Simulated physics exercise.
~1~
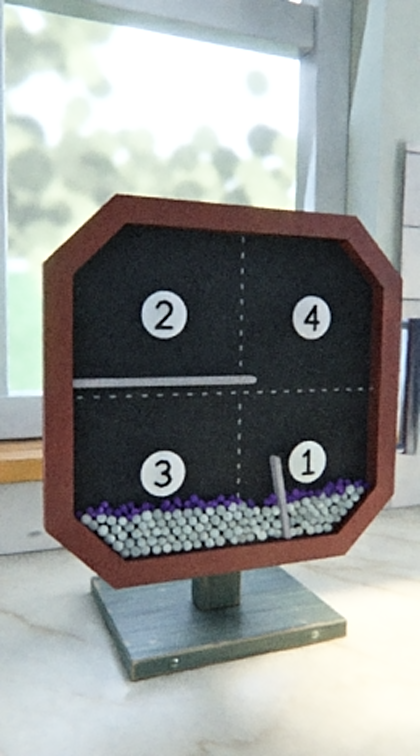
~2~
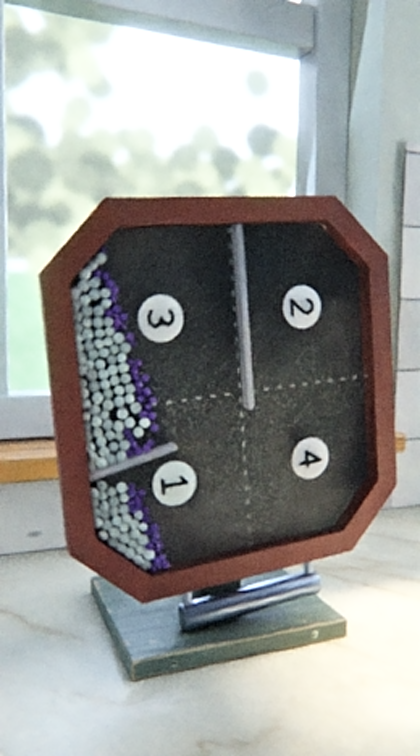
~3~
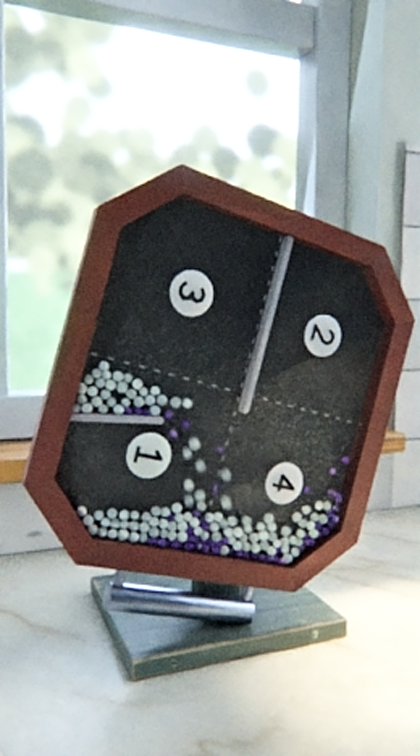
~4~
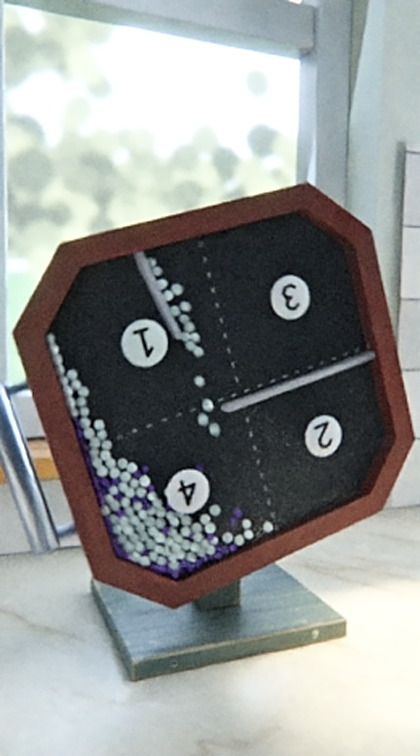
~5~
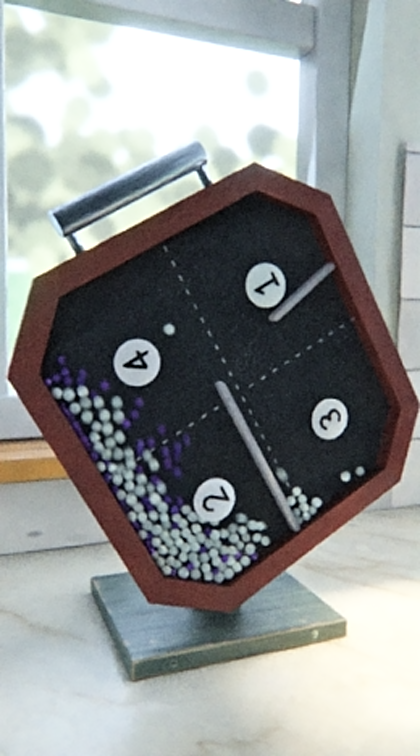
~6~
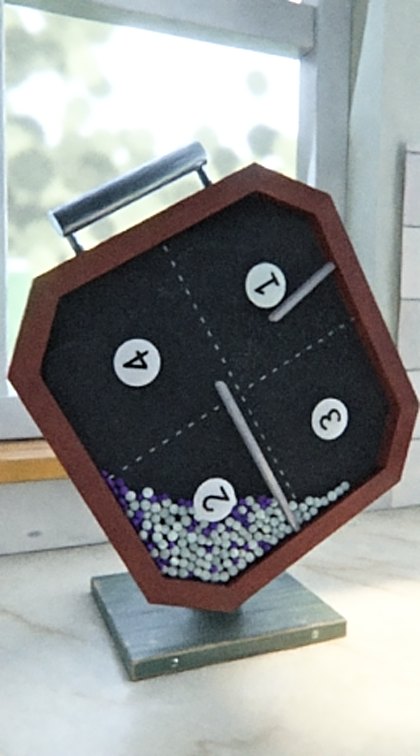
A reddish-brown framed box of white and smaller purple beads turned clockwise on its stand, paused, then turned further, spilling the beads from one numbered quarter to the next until most settled in the quarter marked two, with a few in three.
